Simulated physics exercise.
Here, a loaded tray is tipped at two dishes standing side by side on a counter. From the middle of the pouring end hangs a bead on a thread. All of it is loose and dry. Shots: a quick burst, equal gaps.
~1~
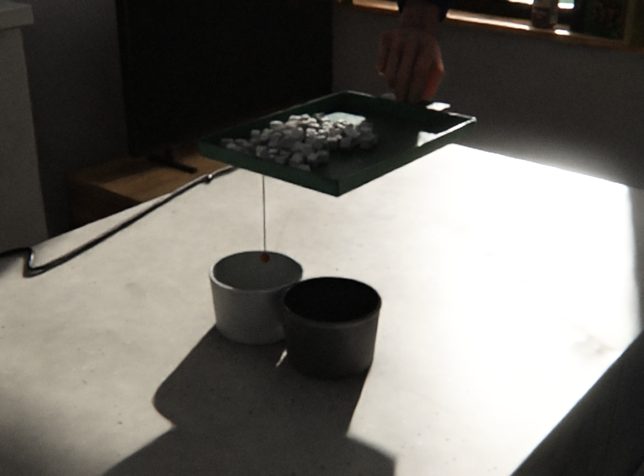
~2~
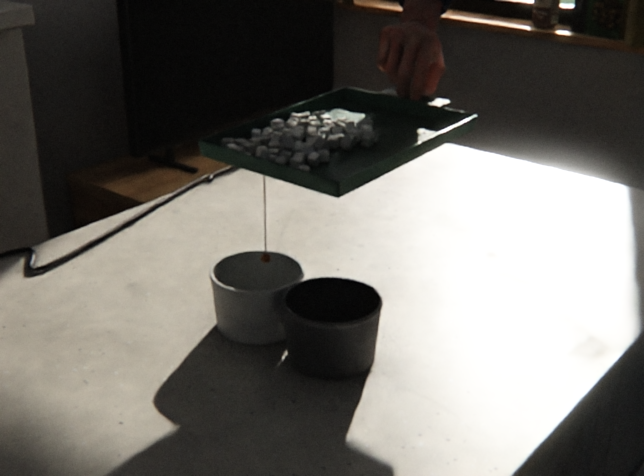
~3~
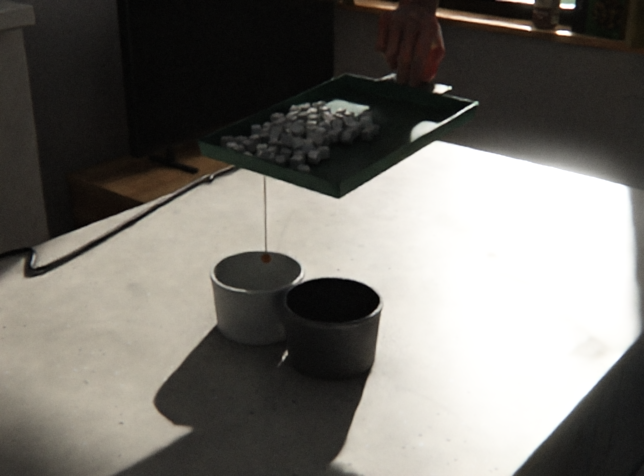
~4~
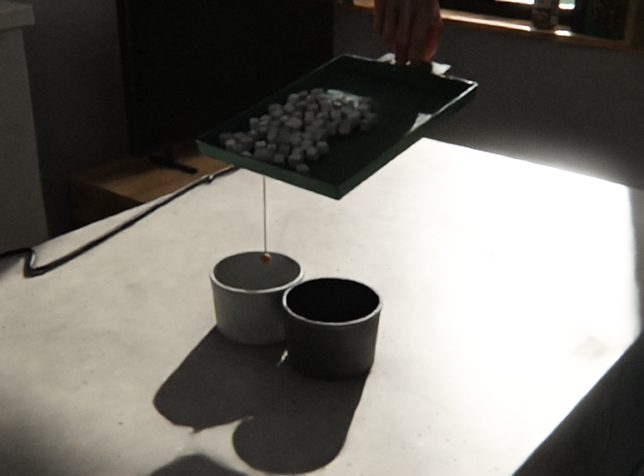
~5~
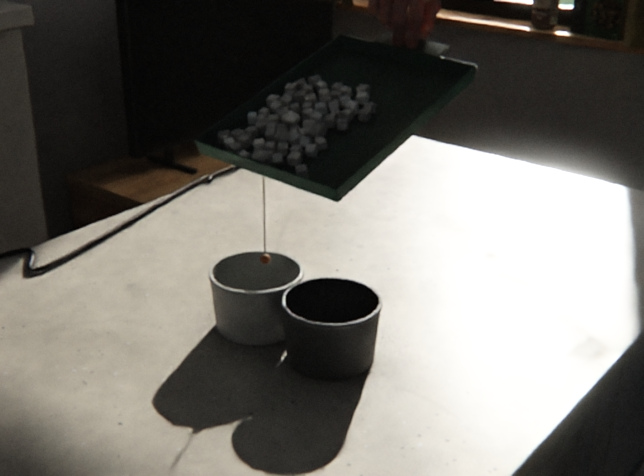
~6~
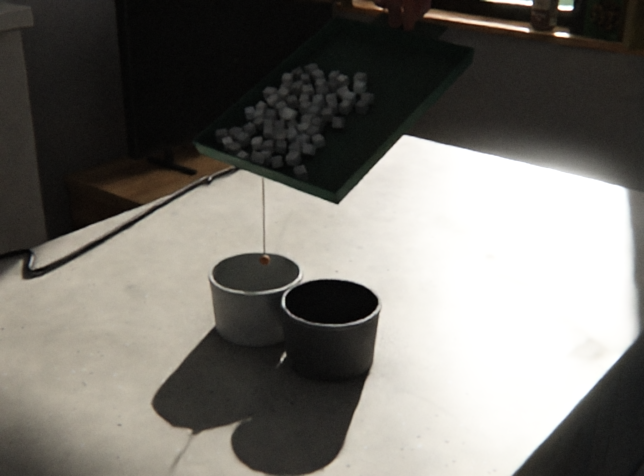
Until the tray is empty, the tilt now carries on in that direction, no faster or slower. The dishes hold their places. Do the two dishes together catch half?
More of the load is lost than caught.
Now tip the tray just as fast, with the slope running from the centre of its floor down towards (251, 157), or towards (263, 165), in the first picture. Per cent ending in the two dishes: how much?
Shares: 20 %, then 10 %.
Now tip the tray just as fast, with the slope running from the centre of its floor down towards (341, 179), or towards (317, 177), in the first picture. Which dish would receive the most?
It would be the right-side one to begin with, and after that the right-side one.
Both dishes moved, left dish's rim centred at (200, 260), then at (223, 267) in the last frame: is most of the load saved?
Taking them in turn, it's short of half and then short of half.
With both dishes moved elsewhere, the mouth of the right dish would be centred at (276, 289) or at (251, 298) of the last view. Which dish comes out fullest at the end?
Try 1: The dish at right; try 2: The dish at right.
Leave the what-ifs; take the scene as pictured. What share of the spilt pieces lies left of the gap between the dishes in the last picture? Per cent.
It comes to 100 per cent or so.
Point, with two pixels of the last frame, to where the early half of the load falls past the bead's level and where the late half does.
The early half goes through (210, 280), the late half through (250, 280).
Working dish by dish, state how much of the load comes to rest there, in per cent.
Out of every hundred, close to 10 go left and close to 10 go right.
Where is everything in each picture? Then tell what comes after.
Corners of the pouring end (201, 140) and (338, 179), level; middle of the load (297, 136), sugar cubes; left dish (225, 309); right dish (300, 341); bead on its thread (265, 258), in the first frame.
Corners of the pouring end (202, 140) and (338, 180), level; middle of the load (297, 135), in the second frame.
Corners of the pouring end (201, 140) and (338, 182), tipped barely, lowest at the right corner; middle of the load (297, 131), in the third frame.
Corners of the pouring end (200, 139) and (337, 184), tipped a little, lowest at the right corner; middle of the load (295, 125), in the fourth frame.
Corners of the pouring end (198, 139) and (336, 187), tipped clearly, lowest at the right corner; middle of the load (293, 119), in the fifth frame.
Corners of the pouring end (196, 140) and (334, 190), tipped clearly, lowest at the right corner; middle of the load (290, 114); left dish (225, 311); right dish (300, 343), in the sixth frame.
Just after the last frame, tray tipped steeply; almost all on the tray; just a few in the air.
A moment on, tray tipped past a quarter turn; the larger part on the tray; just a few in the right dish; just a few in the left dish; about a tenth outside both; just a few in the air.
Further on, tray tipped past a quarter turn; about a tenth in the right dish; about a tenth in the left dish; the larger part outside both.
When it is over, tray tipped past a quarter turn; about a tenth in the right dish; about a tenth in the left dish; the larger part outside both.
